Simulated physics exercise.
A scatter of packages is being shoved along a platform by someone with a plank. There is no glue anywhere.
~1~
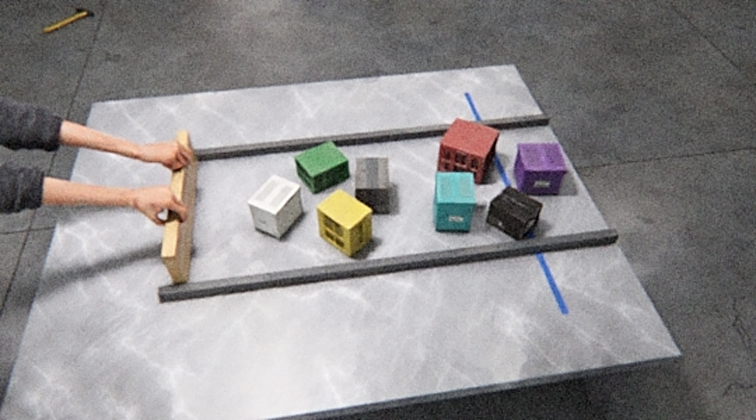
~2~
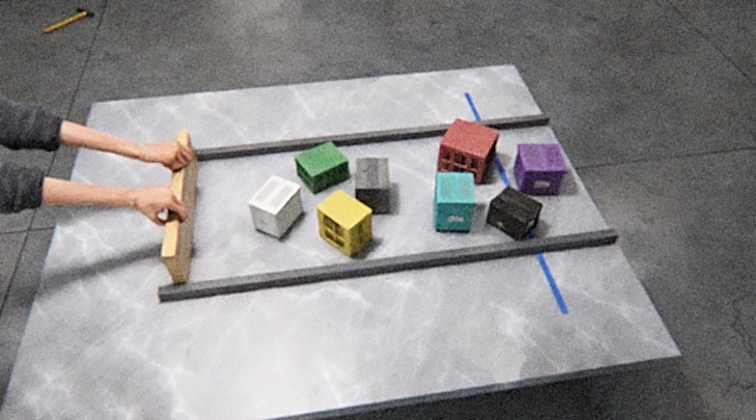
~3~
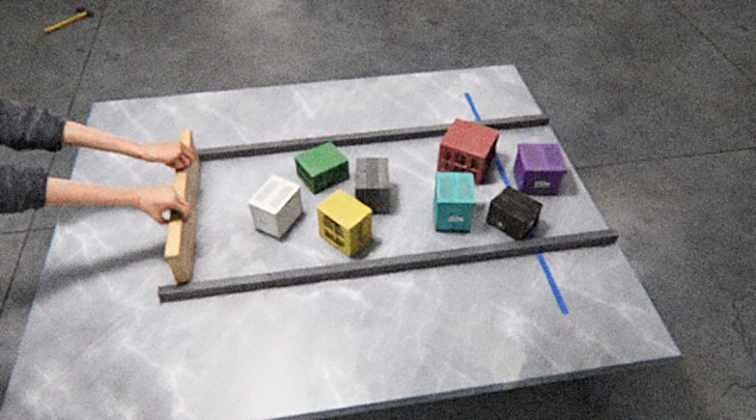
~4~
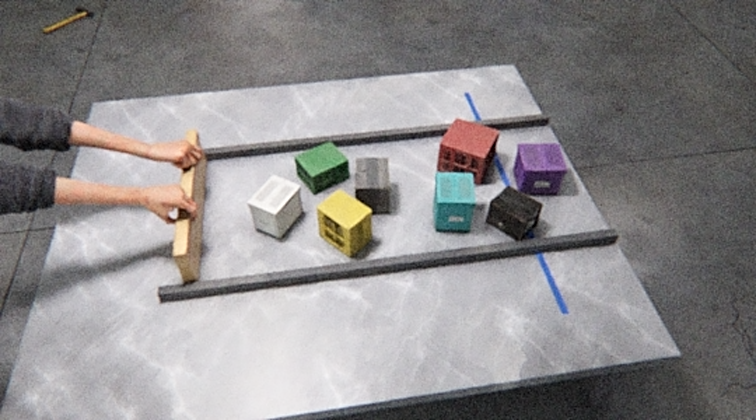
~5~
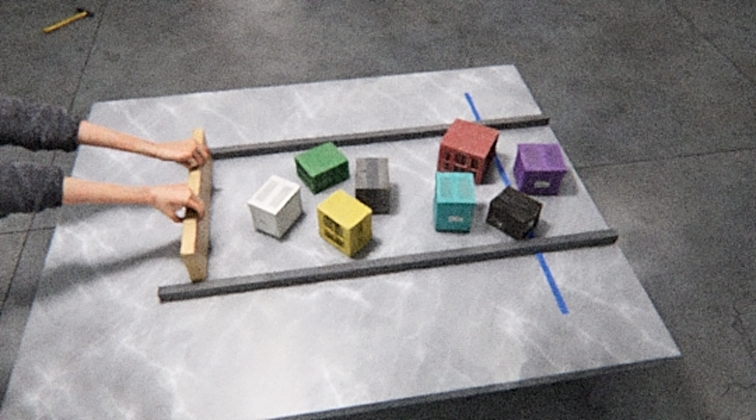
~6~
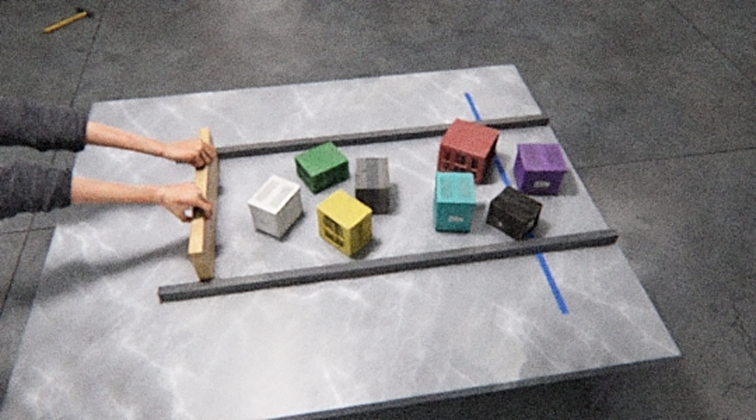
A wooden plank, held by two hands, slid slowly a short way to the right between two rails on a platform, while the eight colourful boxes in front of it stayed still.
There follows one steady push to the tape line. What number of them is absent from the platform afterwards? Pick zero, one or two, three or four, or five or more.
One or two of them.
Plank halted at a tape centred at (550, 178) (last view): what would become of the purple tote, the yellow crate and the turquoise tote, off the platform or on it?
I'd say the purple tote gets knocked off, the yellow crate stays aboard and the turquoise tote gets knocked off.
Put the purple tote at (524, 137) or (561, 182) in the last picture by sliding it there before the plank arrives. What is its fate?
It topples off, then topples off.
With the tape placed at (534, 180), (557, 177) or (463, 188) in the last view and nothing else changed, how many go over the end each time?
Try 1: 4; try 2: 5; try 3: 0.
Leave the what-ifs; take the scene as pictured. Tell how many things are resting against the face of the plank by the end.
3 of them.
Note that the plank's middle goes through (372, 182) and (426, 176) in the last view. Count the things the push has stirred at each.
Moved so far: 5, then 7.
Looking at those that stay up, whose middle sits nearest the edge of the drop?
It's the red crate that ends nearest.
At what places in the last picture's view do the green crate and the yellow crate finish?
You'll find the green crate at roughly (517, 147) and the yellow crate at roughly (544, 207).
Early on, none off yet; purple tote at rest near (538, 170); black parcel at rest near (514, 213); red crate at rest near (468, 151).
Finally, the number that fall off is one or two; lost, black parcel and purple tote.
